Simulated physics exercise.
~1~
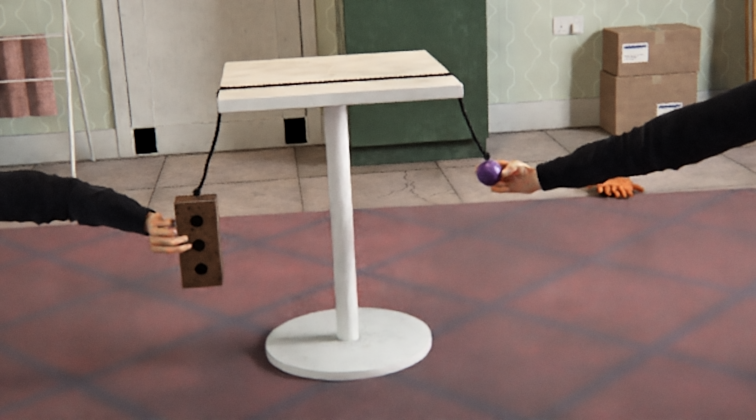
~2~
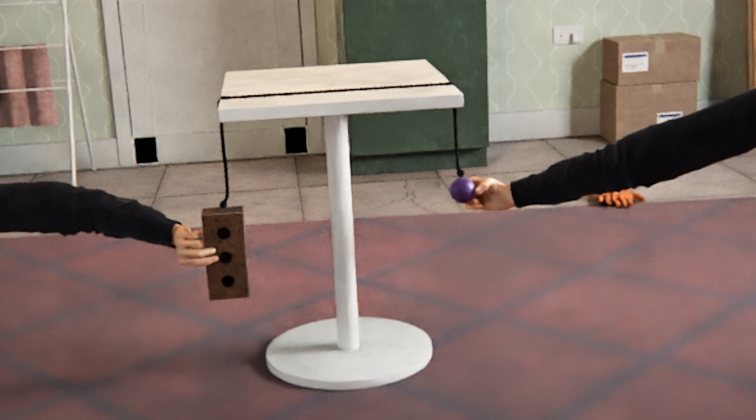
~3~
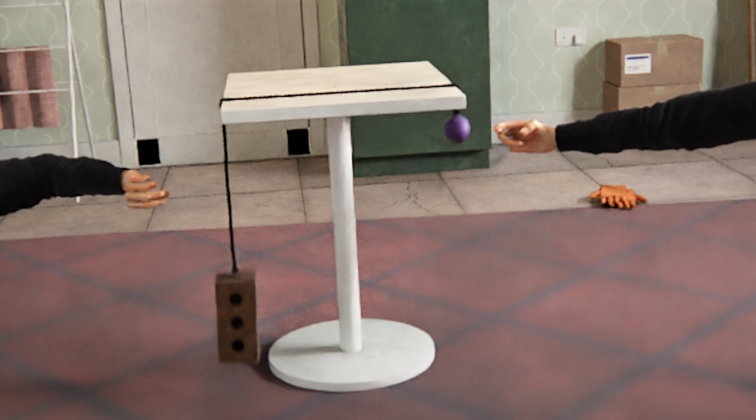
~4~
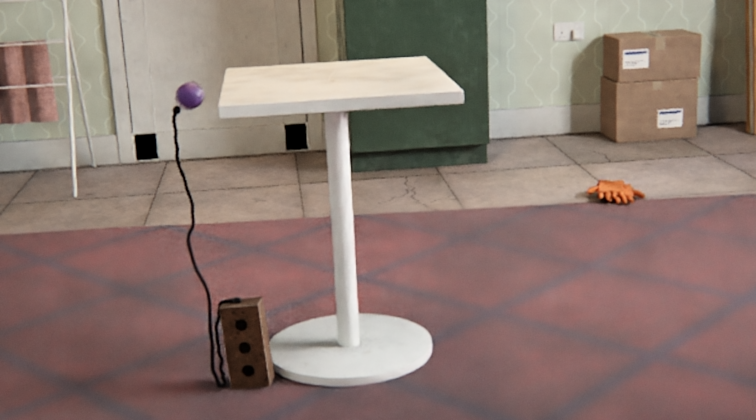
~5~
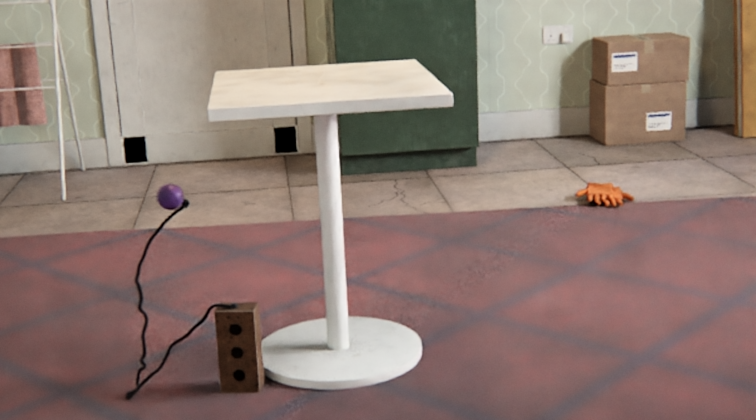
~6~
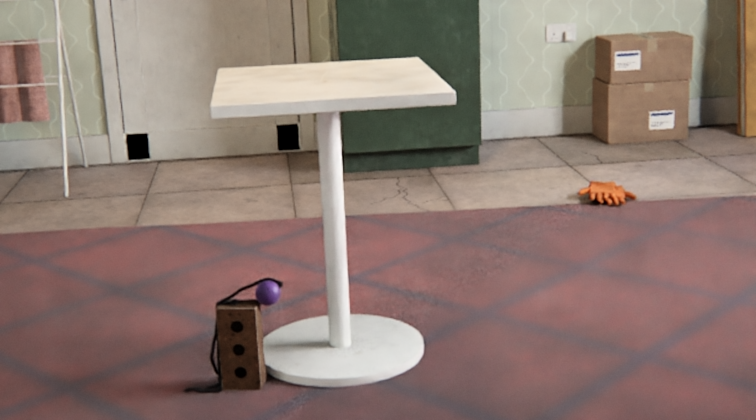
A dark cord lies across a pale square-topped pedestal table, tying a brown block with three dark holes on the left to a purple ball on the right. The slightly swaying view faces a room with a reddish floor, a green cabinet, stacked boxes and an orange glove behind. Two dark-sleeved hands hold the ends, then let go and draw back. The block drops on the left, pulling the ball up to the tabletop's right edge. With the block on the floor, the ball appears off the left side, then falls, finishing low beside the block with the cord slumped around it.
